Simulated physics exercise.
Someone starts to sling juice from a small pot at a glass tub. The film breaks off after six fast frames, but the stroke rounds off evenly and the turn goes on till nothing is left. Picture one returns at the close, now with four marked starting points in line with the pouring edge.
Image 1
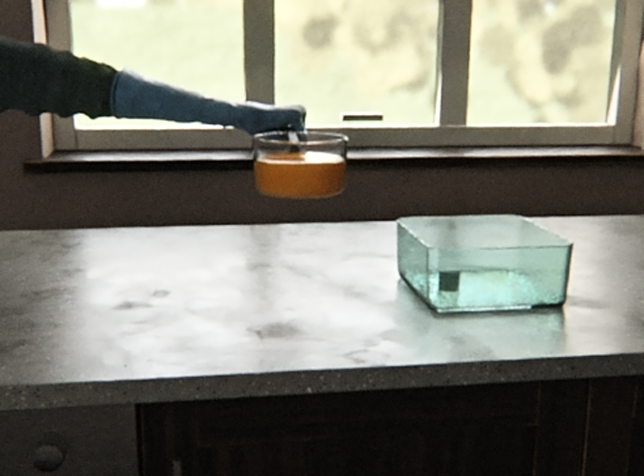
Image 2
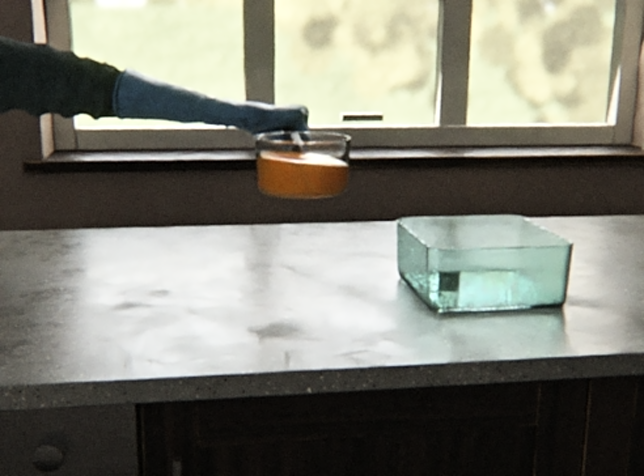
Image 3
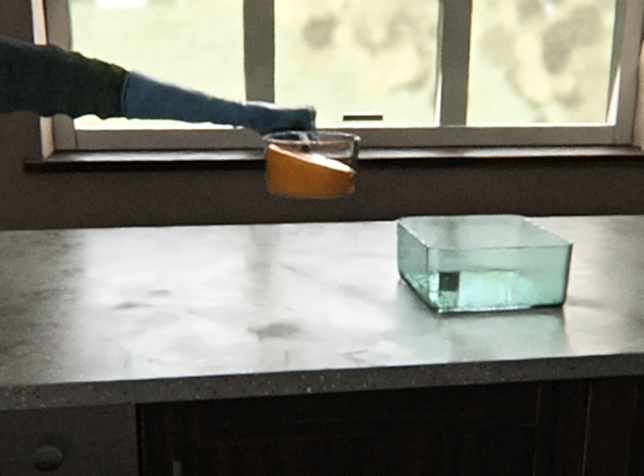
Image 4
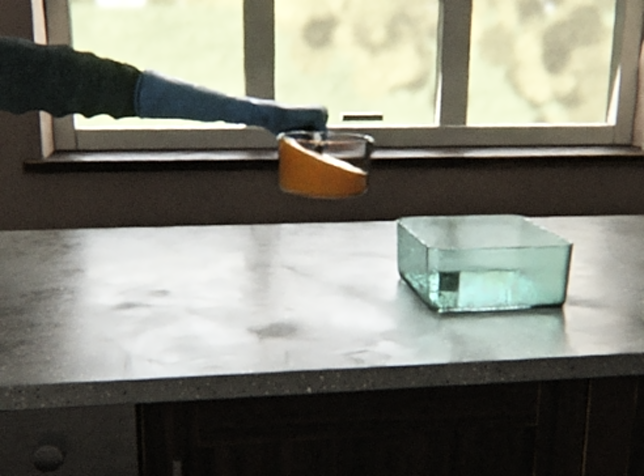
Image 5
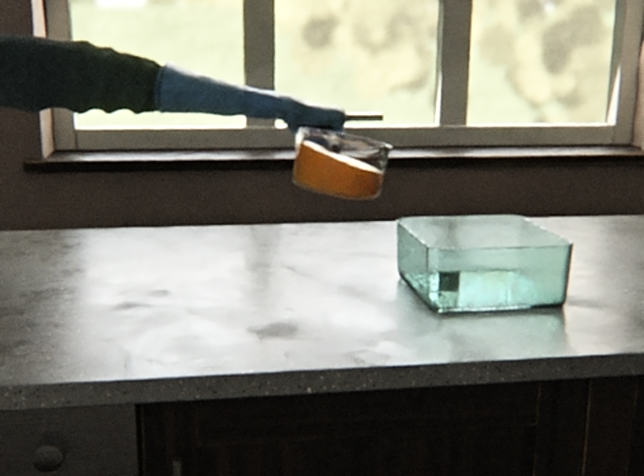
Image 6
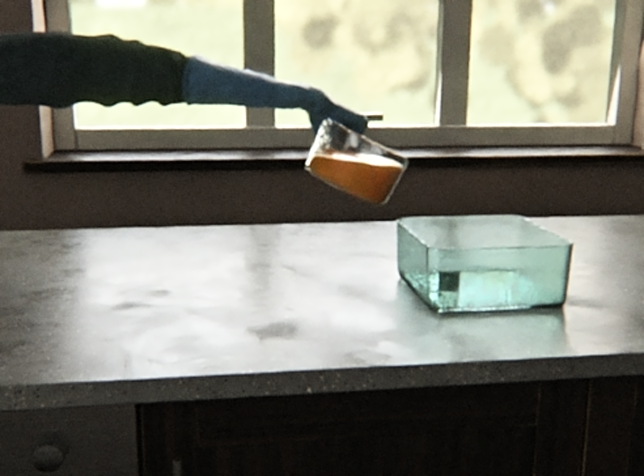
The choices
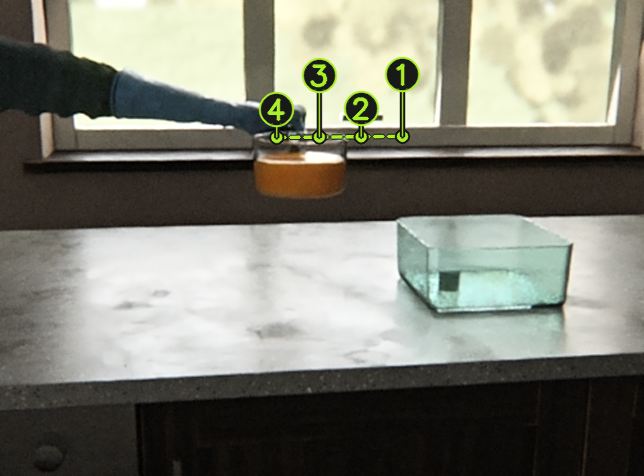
A gloved hand holds a small clear pot of orange juice upright above a grey counter, left of a greenish glass tub. It moves the pot rightward, and the juice sloshes up the left side. The pot then tilts down to the right and lowers slightly, the juice still inside.
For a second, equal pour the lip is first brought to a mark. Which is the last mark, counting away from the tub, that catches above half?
The answer is dot 3.
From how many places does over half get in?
Three of them.
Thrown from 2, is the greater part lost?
No, that is safe.
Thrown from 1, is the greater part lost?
No, not at all.
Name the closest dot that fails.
Dot 4.
In lime, 1 at (402, 136); 2 at (361, 136); 3 at (319, 137); 4 at (276, 137).
Choosing 1, about 85 % lands in the tub, 4 % falls short and 11 % goes beside or beyond.
Choosing 2, about 87 % lands in the tub, 4 % falls short and 8 % goes beside or beyond.
Choosing 3, about 65 % lands in the tub, 23 % falls short and 12 % goes beside or beyond.
Choosing 4, about 25 % lands in the tub, 70 % falls short and 5 % goes beside or beyond.
